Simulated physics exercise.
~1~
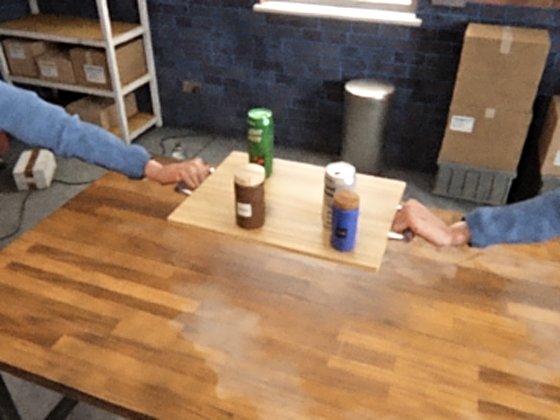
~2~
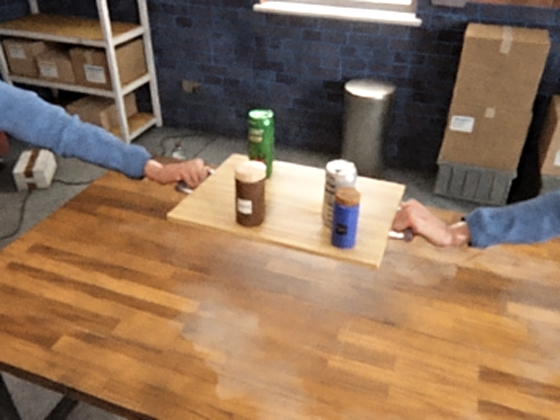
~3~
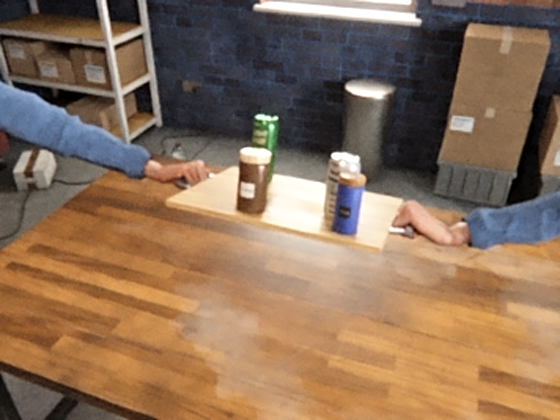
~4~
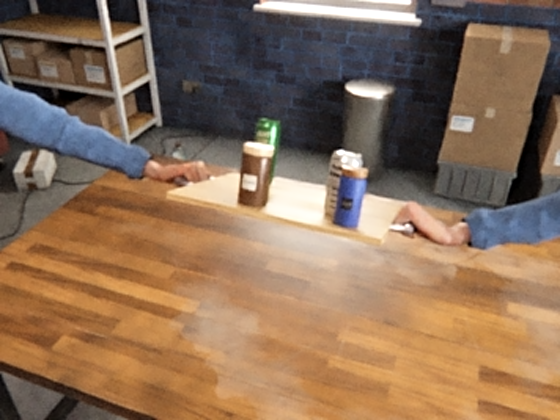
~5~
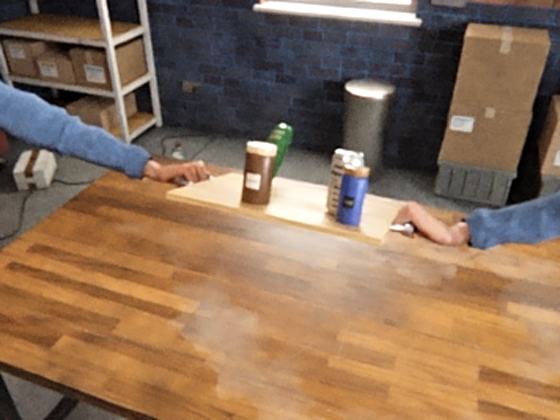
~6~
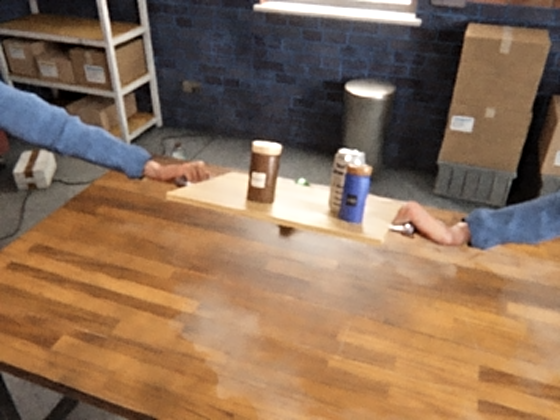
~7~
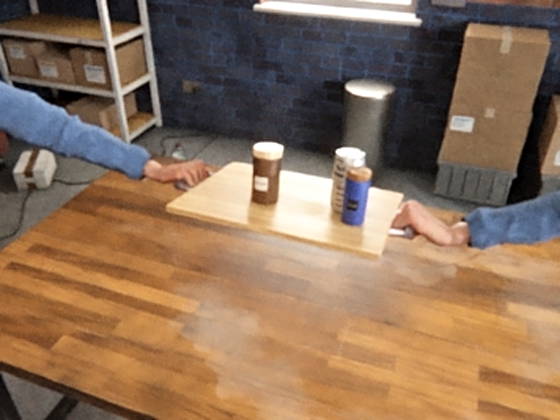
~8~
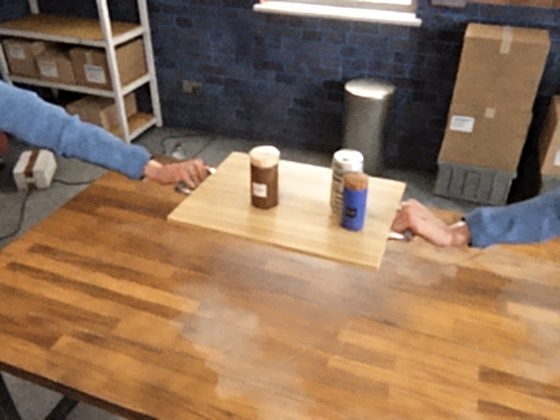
Two hands tipping a wooden tray away and levelling it, the green can toppling off while three other containers slide slightly and stay.
